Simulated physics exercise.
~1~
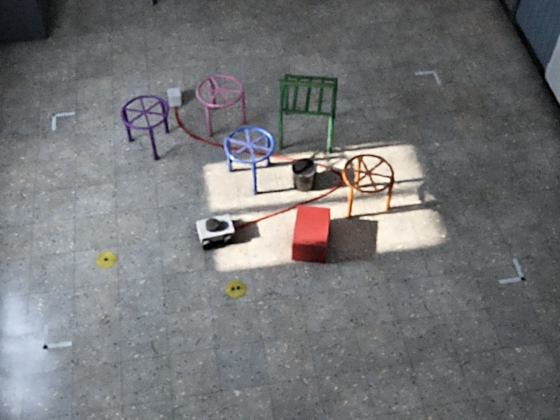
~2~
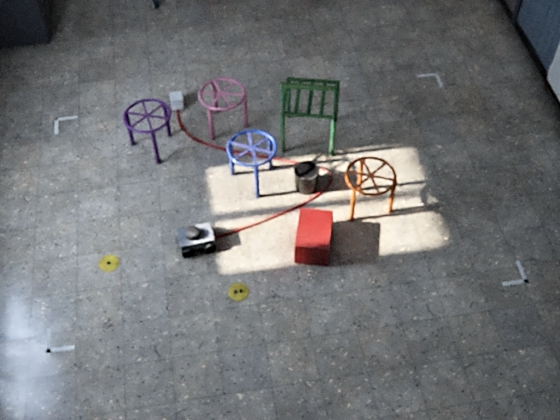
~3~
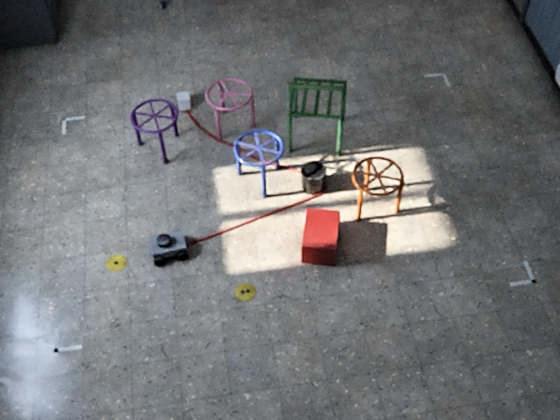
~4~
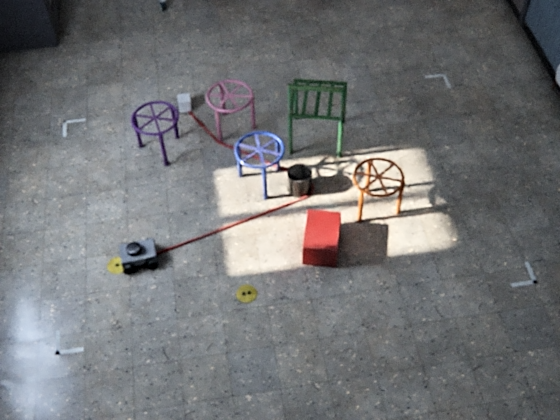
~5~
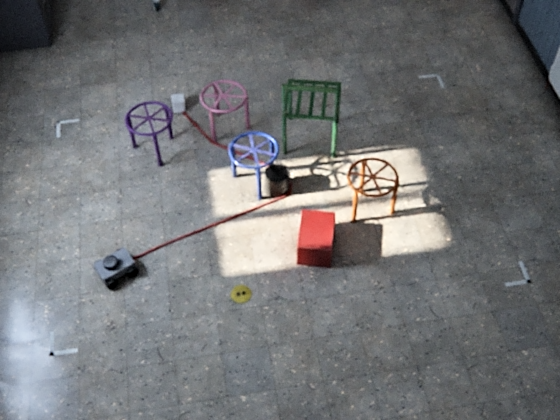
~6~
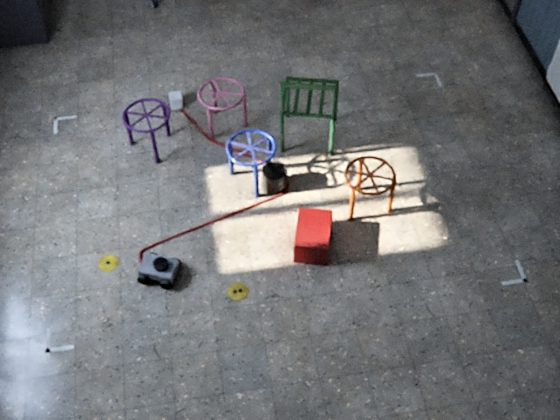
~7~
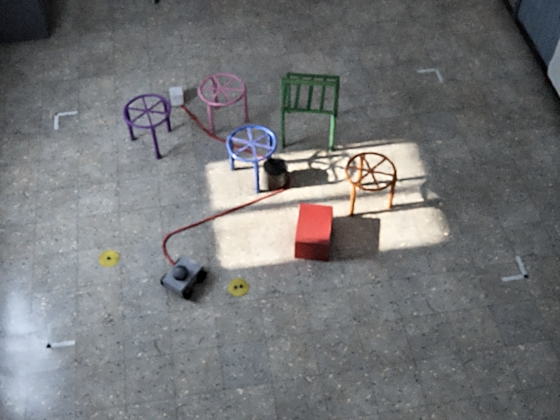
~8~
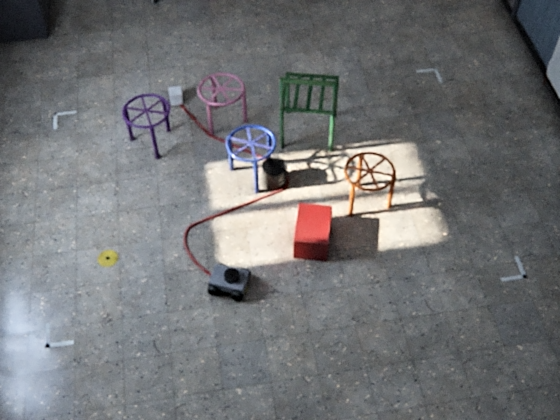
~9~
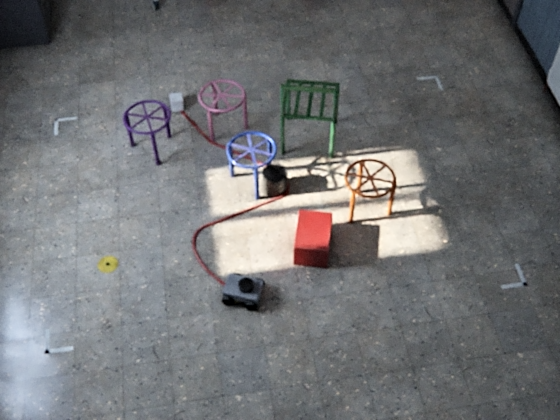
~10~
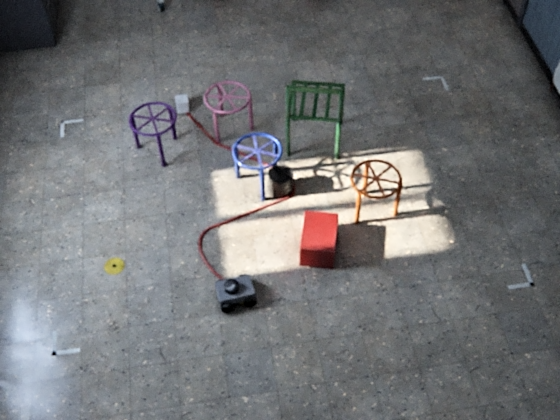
A small grey cart trailing a red lead sits on a tiled floor seen from above, near a sunlit patch with a red crate, an orange stool and a black bucket. Blue, pink and purple stools and a green chair stand around and behind the patch. The cart drives left and slightly down to a yellow mark, drawing the lead taut and dragging the bucket a short way left, beside the blue stool. It then turns back right, passing over the second yellow mark as the lead falls slack. The cart stops below the crate, the bucket staying shifted, the furniture still in place.
